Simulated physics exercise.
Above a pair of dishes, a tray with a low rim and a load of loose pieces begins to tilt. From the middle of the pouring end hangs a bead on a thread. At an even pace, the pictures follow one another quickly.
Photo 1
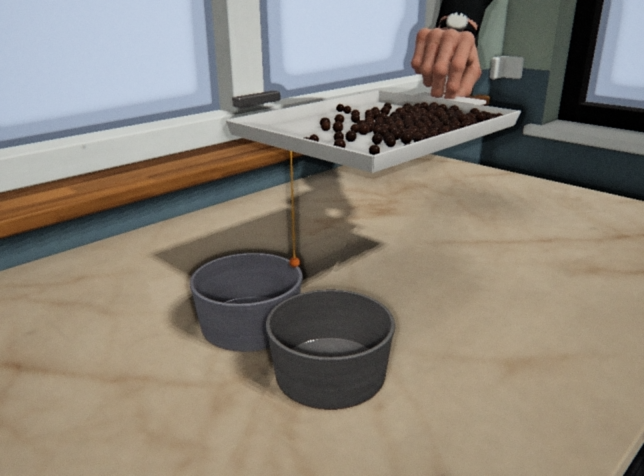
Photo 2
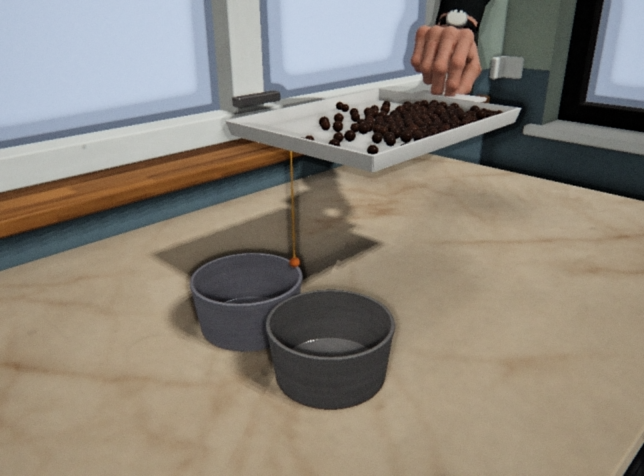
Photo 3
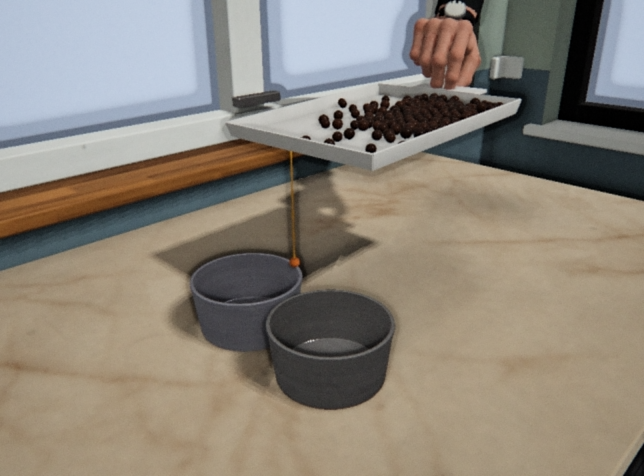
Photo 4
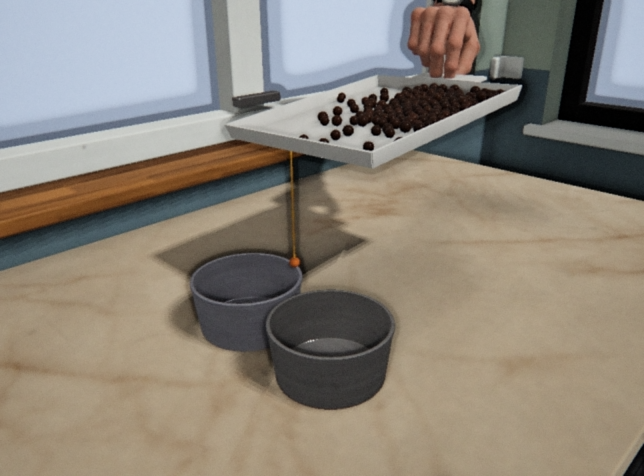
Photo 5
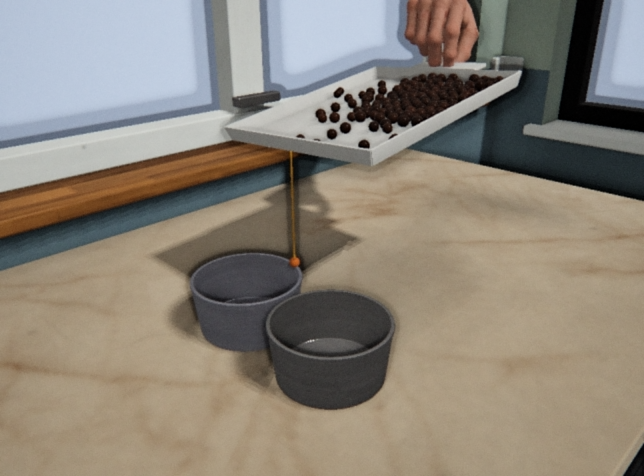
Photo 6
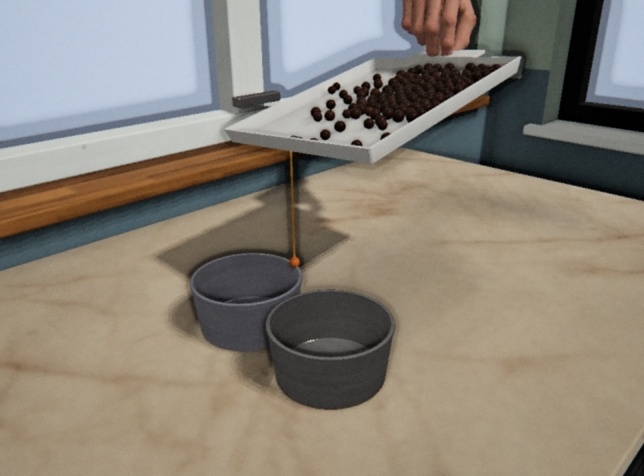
On a pale marble-patterned counter by a window, two dark dishes sit below a white tray of chocolate balls and a hanging orange bead; a hand at the tray's far end rises, gradually tilting it as the balls shift slightly.
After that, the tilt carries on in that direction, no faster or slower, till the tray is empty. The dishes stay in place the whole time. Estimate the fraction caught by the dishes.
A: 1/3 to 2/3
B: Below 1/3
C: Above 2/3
1/3 to 2/3 (A).
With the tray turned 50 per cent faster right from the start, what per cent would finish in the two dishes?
I'd put it near 50 per cent.
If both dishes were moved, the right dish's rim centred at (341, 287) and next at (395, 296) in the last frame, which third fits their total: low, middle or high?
Where the dishes stand first, one to two thirds; where they stand second, below one third.
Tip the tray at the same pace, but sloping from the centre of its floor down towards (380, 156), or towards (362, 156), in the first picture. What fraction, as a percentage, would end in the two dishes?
I'd expect around 80 in a hundred first and around 90 in a hundred second.
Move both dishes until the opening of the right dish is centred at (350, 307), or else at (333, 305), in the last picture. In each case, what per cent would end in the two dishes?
50 per cent the first time, 70 per cent the second time.
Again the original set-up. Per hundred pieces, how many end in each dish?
For the left dish some 50 %, for the right dish some 0 %.
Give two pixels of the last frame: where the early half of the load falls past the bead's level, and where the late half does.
First near (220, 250), later near (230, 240).
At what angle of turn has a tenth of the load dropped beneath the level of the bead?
I'd say close to 45 degrees.
Soon, tray tipped steeply; about two thirds on the tray; a small part in the left dish; a small part outside both; a small part in the air.
A while on, tray tipped right over; a small part on the tray; about half in the left dish; about a third outside both; a small part in the air.
Towards the end, tray tipped past a quarter turn; about half in the left dish; about half outside both.
Finally, tray tipped past a quarter turn; none in the right dish; about half in the left dish; about half outside both.
